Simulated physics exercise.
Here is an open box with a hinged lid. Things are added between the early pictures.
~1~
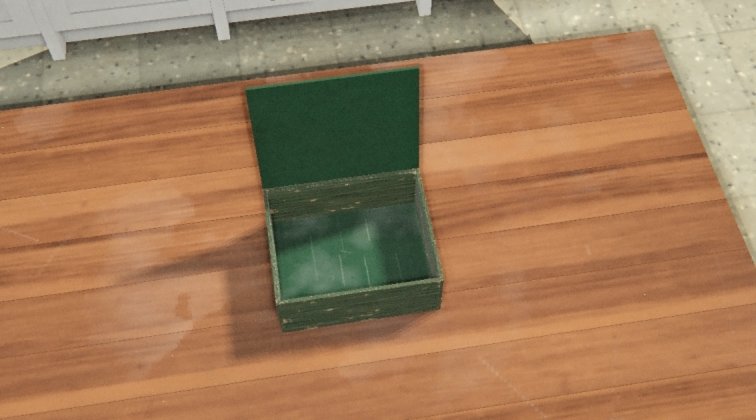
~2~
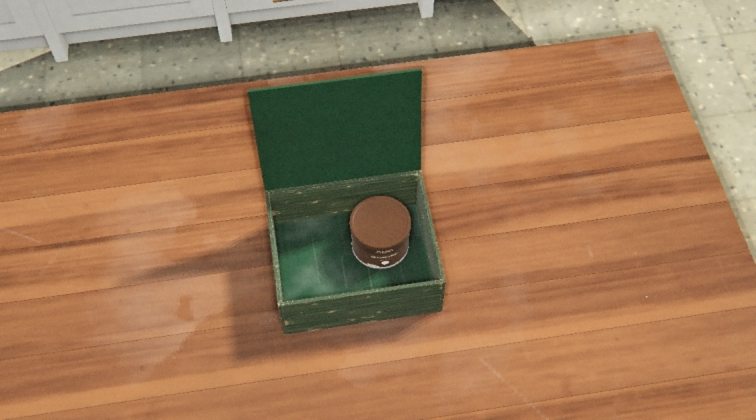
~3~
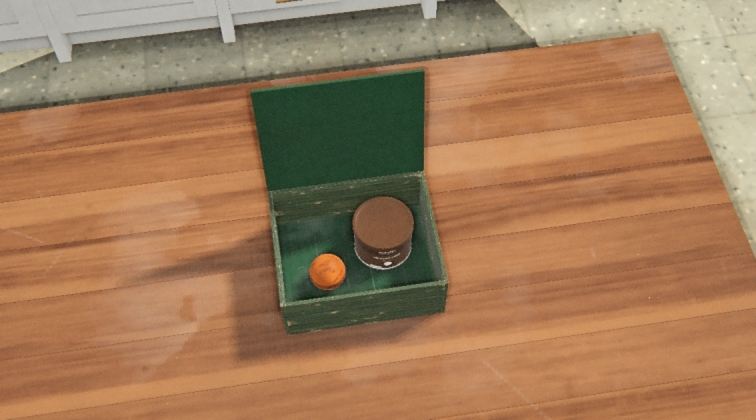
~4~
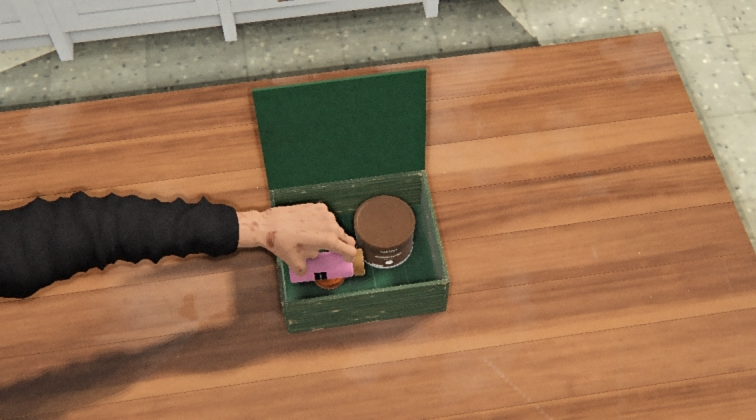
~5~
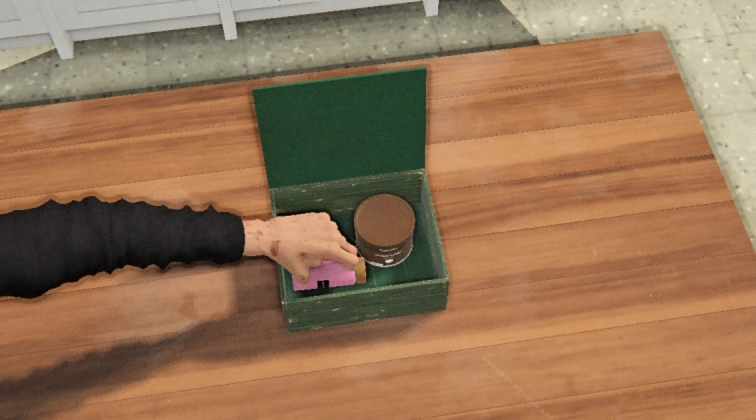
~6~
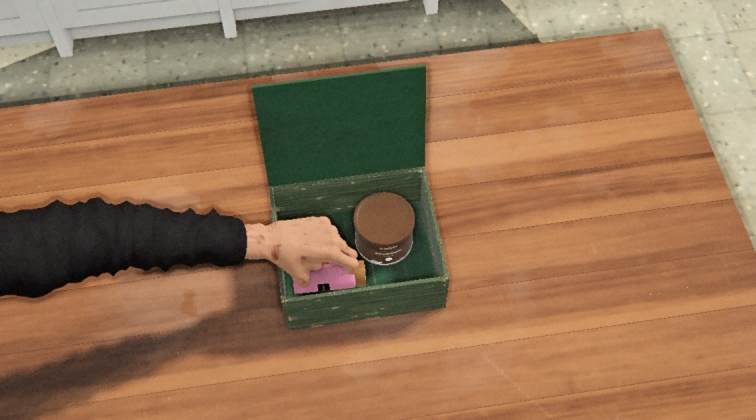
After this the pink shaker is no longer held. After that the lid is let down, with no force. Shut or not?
It sits on the rim.
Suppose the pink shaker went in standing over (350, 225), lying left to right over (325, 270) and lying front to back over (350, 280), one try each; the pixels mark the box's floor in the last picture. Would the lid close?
First, it closes; second, it closes; third, it closes.
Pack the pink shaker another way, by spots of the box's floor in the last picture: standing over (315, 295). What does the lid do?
Then it stays ajar.
Then, 0.70 s past the last view, pink shaker displaced about its own width near (331, 299); orange ball displaced about its own width.
Then, 1.50 s past the last view, lid 66° above the rim; pink shaker displaced about its own width near (331, 299); orange ball displaced about its own width.
Then, 2.00 s past the last view, lid 15° above the rim; pink shaker displaced about its own width near (331, 298); orange ball displaced about its own width.
Finally, lid shut; moved from the start, pink shaker and orange ball; brown tub still in place. Final places as the last picture's camera would see them, pink shaker near (331, 299).
